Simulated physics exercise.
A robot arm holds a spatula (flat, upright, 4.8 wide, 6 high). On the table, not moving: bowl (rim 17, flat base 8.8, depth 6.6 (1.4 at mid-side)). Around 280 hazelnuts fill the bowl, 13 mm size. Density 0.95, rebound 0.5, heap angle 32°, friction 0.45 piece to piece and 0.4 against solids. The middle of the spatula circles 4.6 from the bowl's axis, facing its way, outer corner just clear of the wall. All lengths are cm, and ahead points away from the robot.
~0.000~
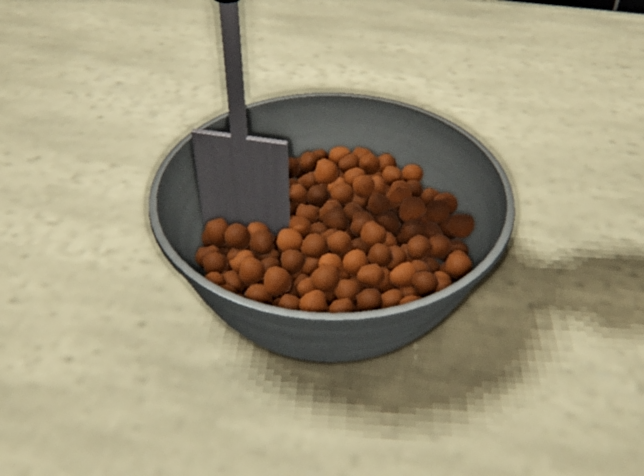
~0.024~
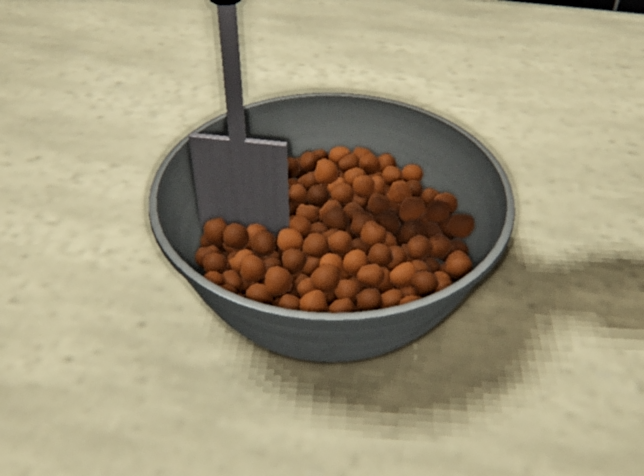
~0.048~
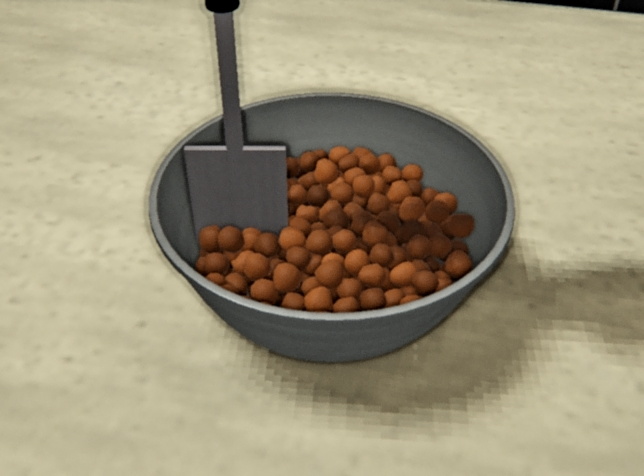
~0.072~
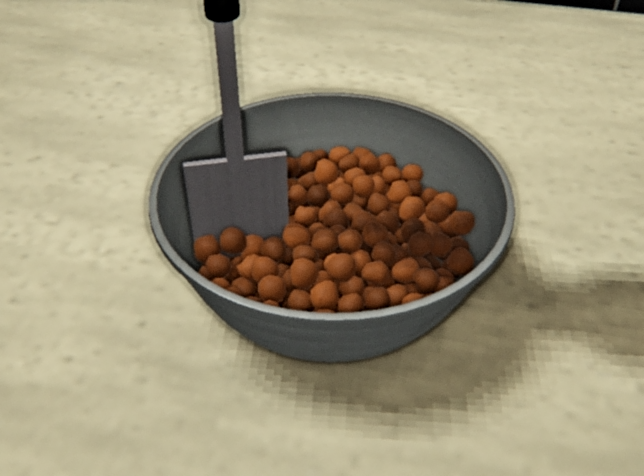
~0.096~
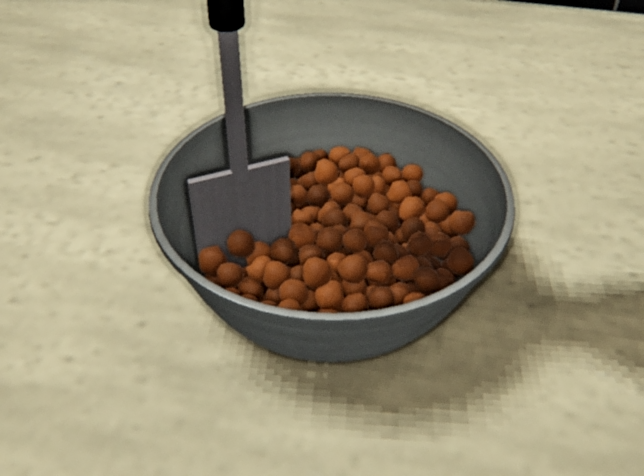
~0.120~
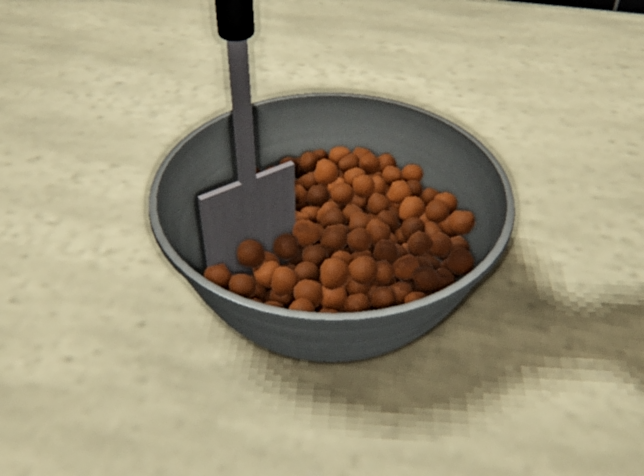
A grey, flat-bladed spatula with a black handle, its holder out of view, stands upright in a grey bowl on a pale, streaked tabletop, seen from above at an angle. Round, reddish-brown hazelnuts fill the bowl, heaped right of the blade. The spatula edges left, then sweeps toward the viewer along the left wall, turning slightly and pushing nearby nuts, while bowl and camera stay still.
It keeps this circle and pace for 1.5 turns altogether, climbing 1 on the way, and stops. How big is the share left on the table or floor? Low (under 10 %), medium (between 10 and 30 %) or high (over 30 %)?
Share on the table or floor: Medium (between 10 and 30 %).
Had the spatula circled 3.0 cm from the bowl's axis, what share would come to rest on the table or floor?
Then about 10 per cent.
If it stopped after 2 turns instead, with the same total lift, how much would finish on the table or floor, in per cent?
Then about 25 per cent.
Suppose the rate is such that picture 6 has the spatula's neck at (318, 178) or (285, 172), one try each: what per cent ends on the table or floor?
About 40 and 30 per cent.
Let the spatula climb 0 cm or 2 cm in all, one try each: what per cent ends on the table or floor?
Some 25 and 15 per cent.
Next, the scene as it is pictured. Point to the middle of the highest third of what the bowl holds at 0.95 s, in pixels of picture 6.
Near (338, 292).
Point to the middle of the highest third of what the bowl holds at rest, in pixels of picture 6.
Near (385, 202).
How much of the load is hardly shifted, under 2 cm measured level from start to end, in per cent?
About 15 per cent.
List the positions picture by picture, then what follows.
The first frame shows spatula neck at (237, 109), 0° round; upper third of the load around (342, 235), from x 210 to 460, top at y 160; 283 in the bowl.
The second frame shows spatula neck at (235, 112), 3° round; upper third of the load around (342, 235), from x 210 to 460, top at y 160.
The third frame shows spatula neck at (233, 121), 13° round; upper third of the load around (344, 239), from x 210 to 460, top at y 160.
The fourth frame shows spatula neck at (233, 131), 24° round; upper third of the load around (340, 244), from x 205 to 465, top at y 160.
The fifth frame shows spatula neck at (237, 142), 36° round; upper third of the load around (342, 246), from x 210 to 465, top at y 160.
The sixth frame shows spatula neck at (245, 152), 47° round; upper third of the load around (341, 249), from x 215 to 465, top at y 160; 283 in the bowl.
By 0.53 s, 240° round, highest piece 9 above the table; 257 in the bowl, 19 on the table or floor, 7 in flight or on the tool.
By 0.95 s, 74° round, highest piece 9 above the table; 232 in the bowl, 46 on the table or floor, 5 in flight or on the tool.
By 1.35 s, 180° round, highest piece 6 above the table; 222 in the bowl, 61 on the table or floor.
By 2.05 s, 180° round, highest piece 6 above the table; 222 in the bowl, 61 on the table or floor.
Final count, 222 in the bowl, 61 on the table or floor. That is 22 % on the table or floor.
